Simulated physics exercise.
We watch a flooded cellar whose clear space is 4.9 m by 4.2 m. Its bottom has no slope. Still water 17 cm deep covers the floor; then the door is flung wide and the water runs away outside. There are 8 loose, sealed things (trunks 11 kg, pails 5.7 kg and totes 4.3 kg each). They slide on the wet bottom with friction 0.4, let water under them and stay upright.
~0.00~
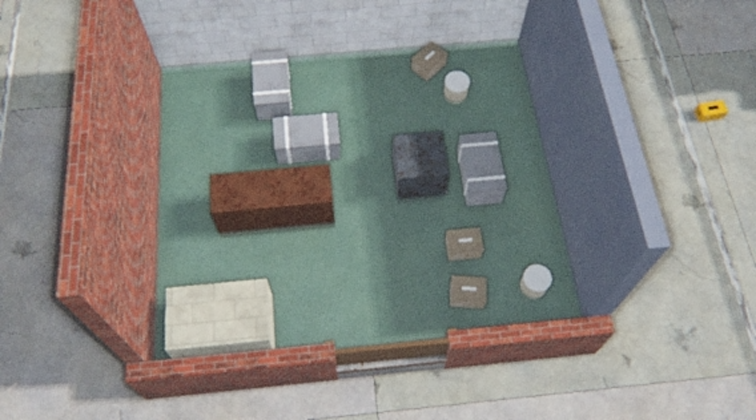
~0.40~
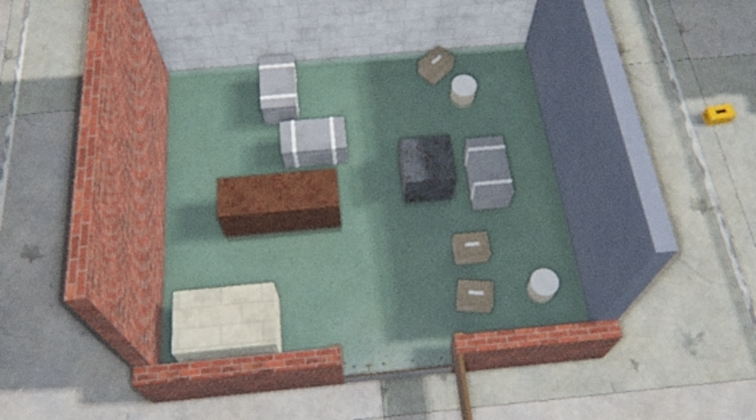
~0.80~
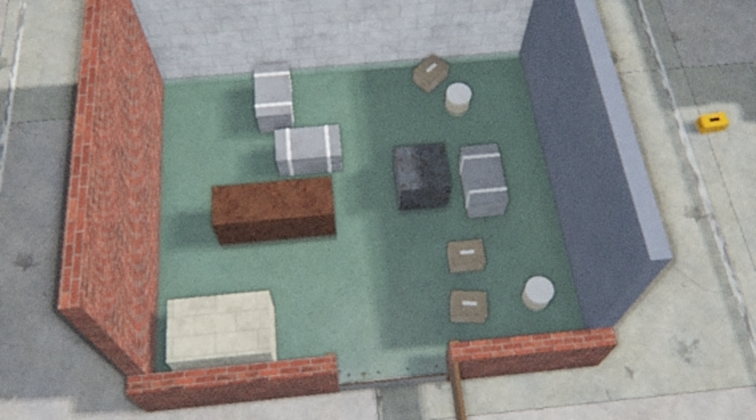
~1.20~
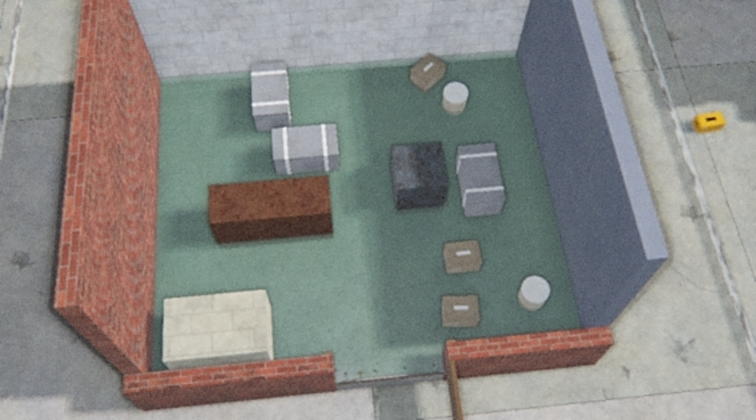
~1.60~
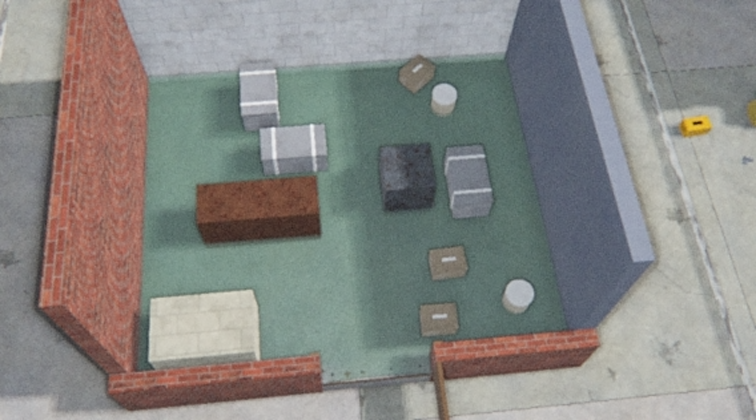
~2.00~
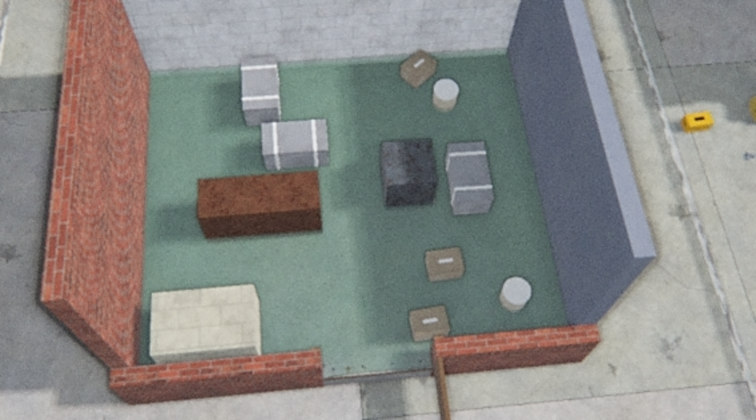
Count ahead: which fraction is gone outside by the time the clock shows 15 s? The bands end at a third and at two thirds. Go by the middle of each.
That comes to between one and two thirds.
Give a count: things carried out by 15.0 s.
4 of them.
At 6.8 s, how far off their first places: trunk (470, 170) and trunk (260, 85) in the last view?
In turn: 100 cm, 20 cm.
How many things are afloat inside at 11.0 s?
At that moment 5.
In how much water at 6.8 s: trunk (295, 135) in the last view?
Roughly 13 cm.
After 3.0 s 1 of 8 are out; 7 afloat.
After 6.8 s 2 of 8 are out; 6 afloat.
After 11.0 s 3 of 8 are out; 5 afloat.
After 15.0 s 4 of 8 are out; 4 afloat.
